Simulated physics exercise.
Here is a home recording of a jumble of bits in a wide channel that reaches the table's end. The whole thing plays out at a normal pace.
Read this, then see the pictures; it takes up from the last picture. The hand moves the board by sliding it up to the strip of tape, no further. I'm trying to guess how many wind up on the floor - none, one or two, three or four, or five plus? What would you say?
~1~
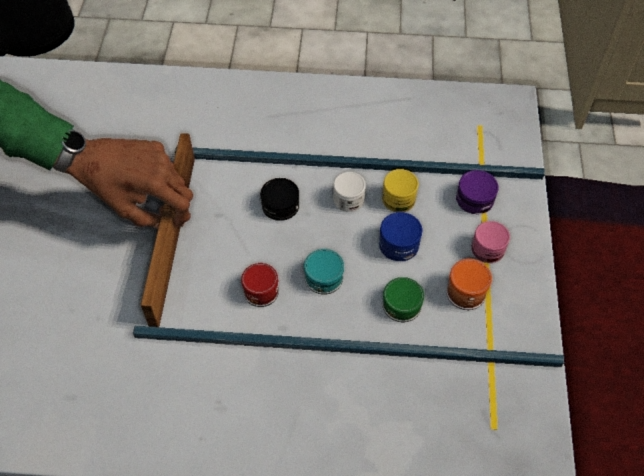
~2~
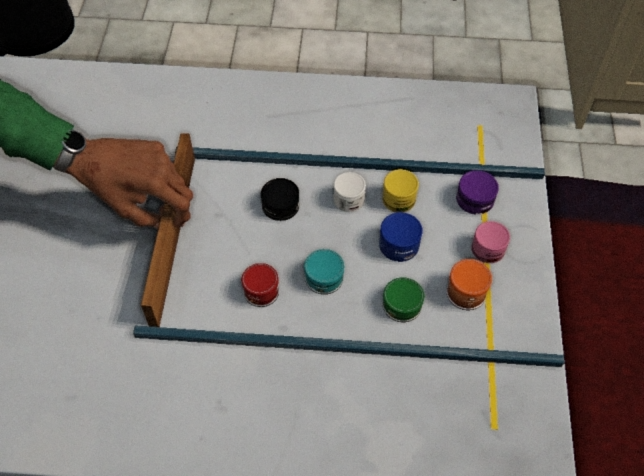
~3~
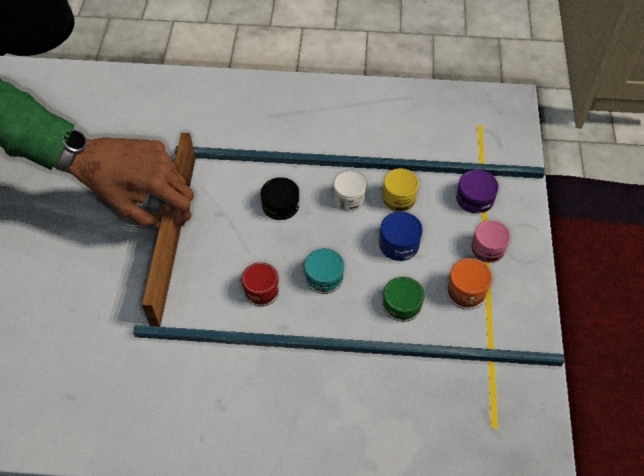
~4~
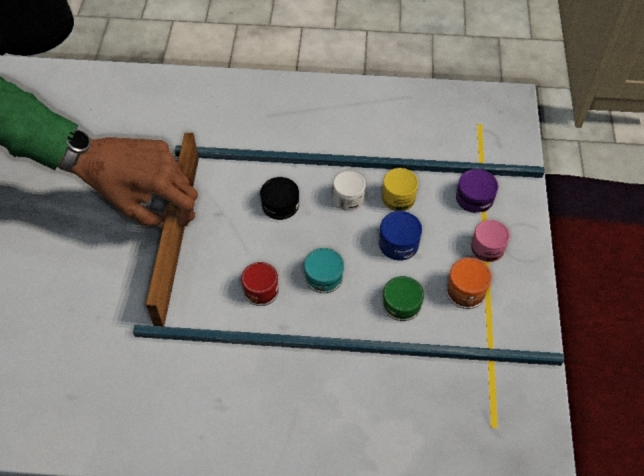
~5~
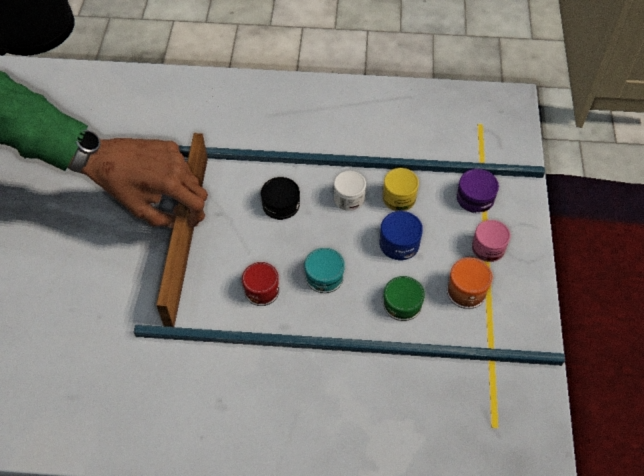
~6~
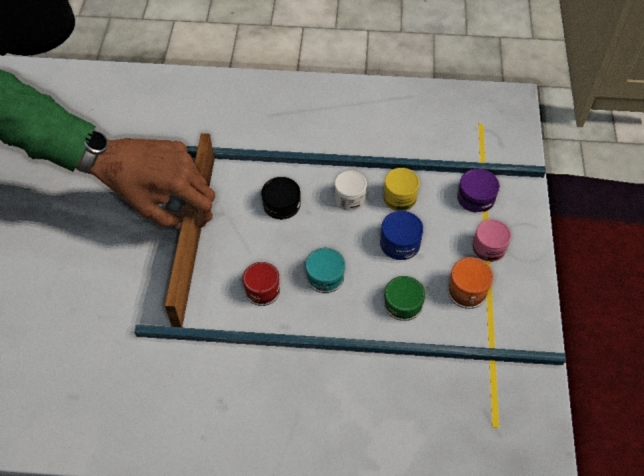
Lost one or two.
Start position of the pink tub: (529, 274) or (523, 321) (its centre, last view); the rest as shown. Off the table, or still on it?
Order of tries: Off, off.
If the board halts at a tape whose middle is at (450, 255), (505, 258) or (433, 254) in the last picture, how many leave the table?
The counts: 0, 4 and 0.
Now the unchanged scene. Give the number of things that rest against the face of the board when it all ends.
Number in contact with it: 5.
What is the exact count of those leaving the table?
The answer: 1 exactly.
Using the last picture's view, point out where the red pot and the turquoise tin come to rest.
In order, first (510, 313), then (510, 276).
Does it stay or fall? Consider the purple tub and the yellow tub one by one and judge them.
In the end the purple tub ends up below, the yellow tub stays where it is.
Soon after, none off yet; pink tub at rest near (491, 241); purple tub at rest near (478, 191); orange pot at rest near (470, 283).
After that, none off yet; pink tub at rest near (491, 241); purple tub displaced a little near (490, 191); orange pot moving near (480, 281).
In the end, the number that fall off is one or two; gone, purple tub.
